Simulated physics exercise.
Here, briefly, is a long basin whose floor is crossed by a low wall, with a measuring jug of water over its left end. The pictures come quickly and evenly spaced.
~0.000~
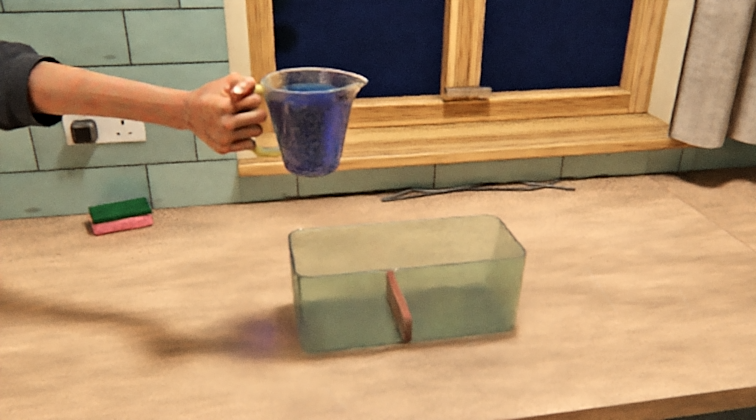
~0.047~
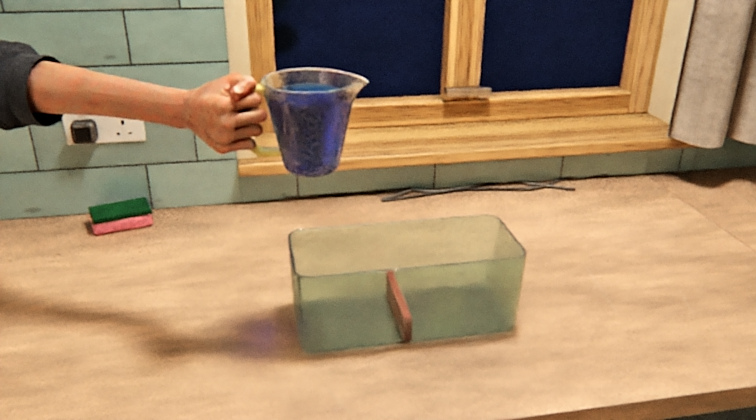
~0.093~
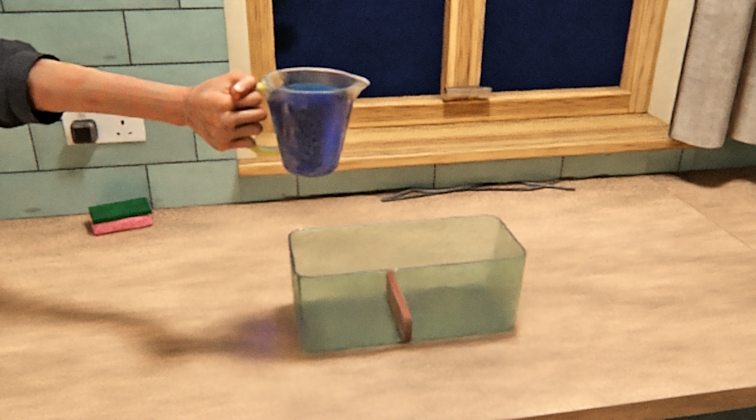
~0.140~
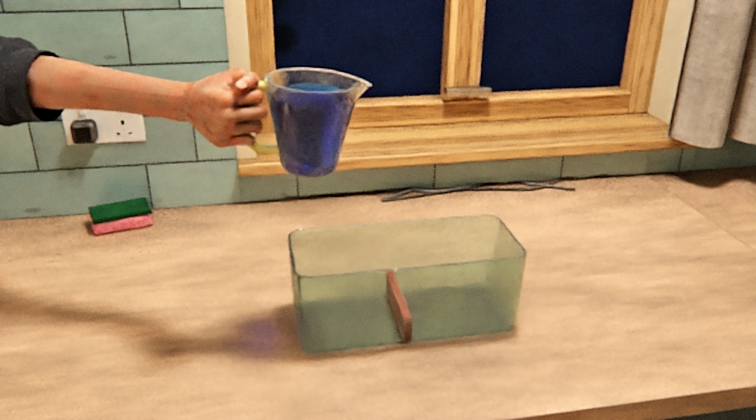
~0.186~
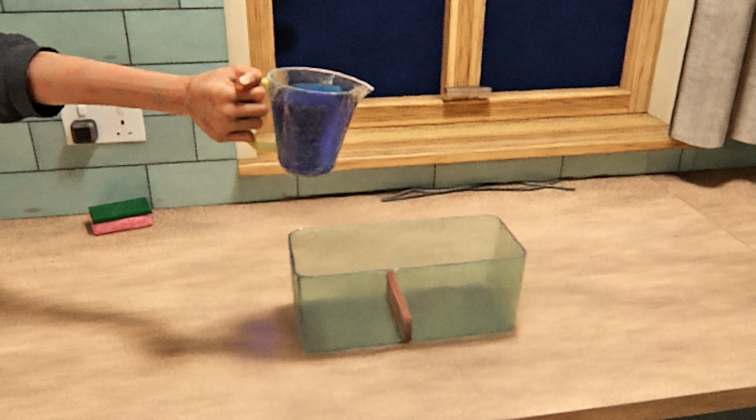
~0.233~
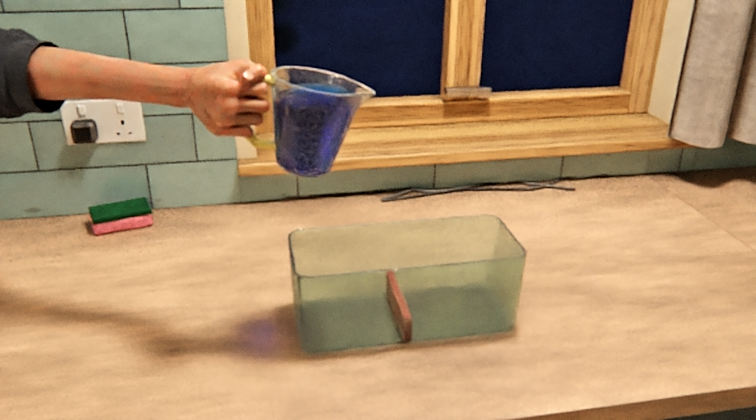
A hand holding a clear jug of blue water above a divided long basin on a countertop, slowly tilting it slightly rightward.
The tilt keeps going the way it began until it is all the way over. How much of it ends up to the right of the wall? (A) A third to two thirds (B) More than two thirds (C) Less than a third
More than two thirds (B).
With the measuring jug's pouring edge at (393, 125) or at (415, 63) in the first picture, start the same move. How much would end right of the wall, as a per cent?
The first gives 90 %, the second 90 %.
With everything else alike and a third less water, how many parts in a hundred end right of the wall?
Some 80 per cent.
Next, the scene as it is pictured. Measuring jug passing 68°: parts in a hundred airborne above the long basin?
Estimate: Some 25 per cent.
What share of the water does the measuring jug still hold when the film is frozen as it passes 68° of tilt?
Roughly 70 percent.
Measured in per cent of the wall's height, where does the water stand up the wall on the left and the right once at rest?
On the left it's around 10 per cent; on the right, 60 per cent.
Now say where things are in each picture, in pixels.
It leans 0°; its right rim is at (368, 79); the water meets the walls at (268, 95) and (352, 91); the long basin's rim runs from (291, 254) to (512, 235); the wall's top is at (399, 295), in the first frame.
It leans 1°; its right rim is at (368, 80); the water meets the walls at (268, 94) and (352, 91), in the second frame.
It leans 2°; its right rim is at (369, 81); the water meets the walls at (268, 94) and (352, 92), in the third frame.
It leans 4°; its right rim is at (371, 84); the water meets the walls at (270, 93) and (354, 93), in the fourth frame.
It leans 8°; its right rim is at (373, 87); the water meets the walls at (272, 94) and (356, 93), in the fifth frame.
It leans 12°; its right rim is at (376, 92); the water meets the walls at (275, 94) and (361, 94), in the sixth frame.
A moment on, the measuring jug is tipped part way and 70 per cent is still to pour, 0 is left of the wall and 6 right of it.
Next, the measuring jug is tipped right over and 14 per cent is still to pour, 3 is left of the wall and 61 right of it.
Then the measuring jug is tipped right over and 0 per cent is still to pour, 14 is left of the wall and 84 right of it.
Later the measuring jug is tipped right over and 0 per cent is still to pour, 17 is left of the wall and 81 right of it.
At rest 17 per cent lies left of the wall, 81 right of it and 2 outside.
